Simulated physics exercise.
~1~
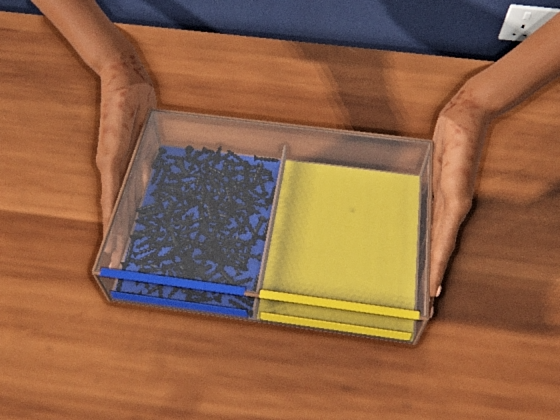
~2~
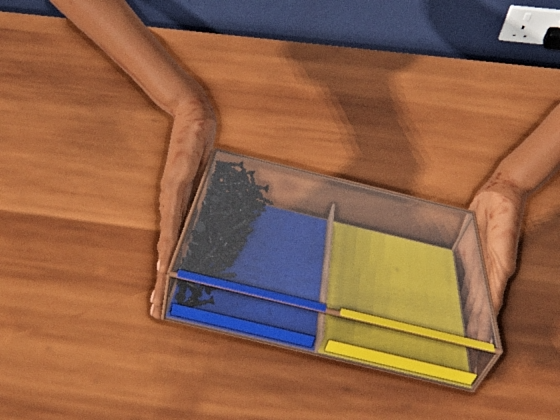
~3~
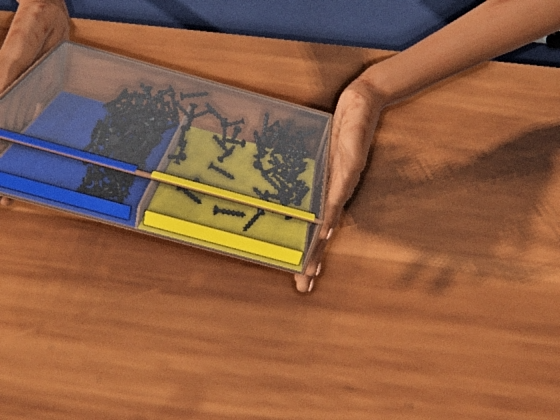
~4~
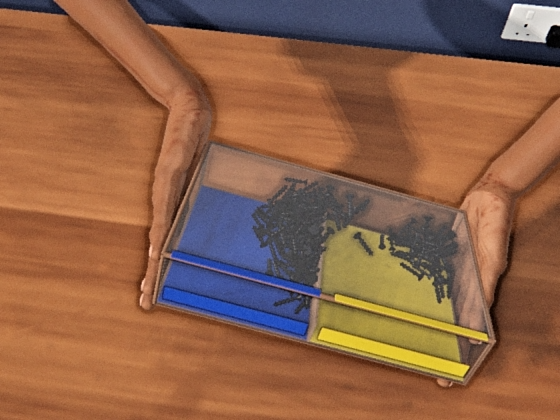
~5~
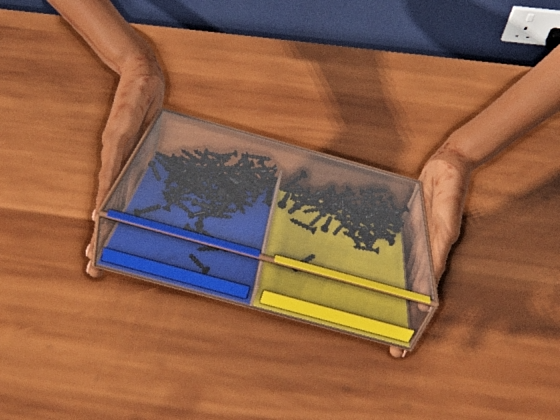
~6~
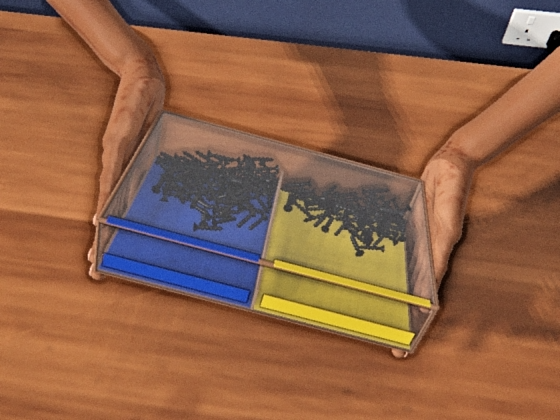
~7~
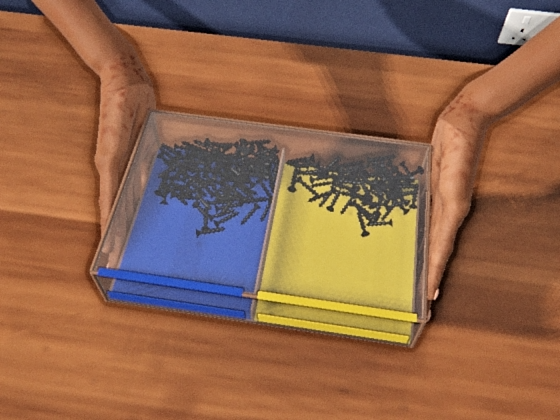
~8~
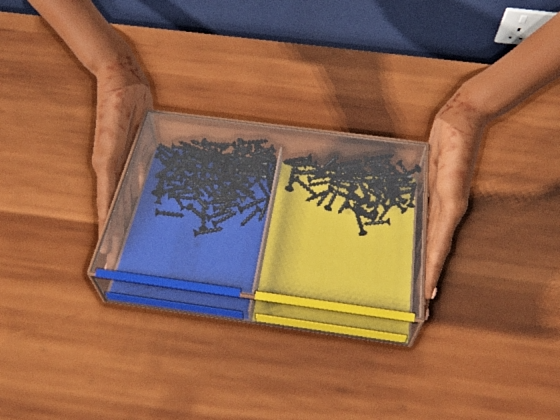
A clear, shallow tray with a blue-floored compartment on the left and a yellow-floored one on the right is held by two hands above a wooden table, seen from above by a slightly swaying camera. Many small black screws cover the blue side, while the yellow side is empty. The hands tilt the tray and swing it right, then left and right again, and screws spill across the divider onto the yellow. The tray returns to the middle, still tilted, then levels out. It ends still, with screws bunched along the far edge of both compartments, somewhat more on blue.
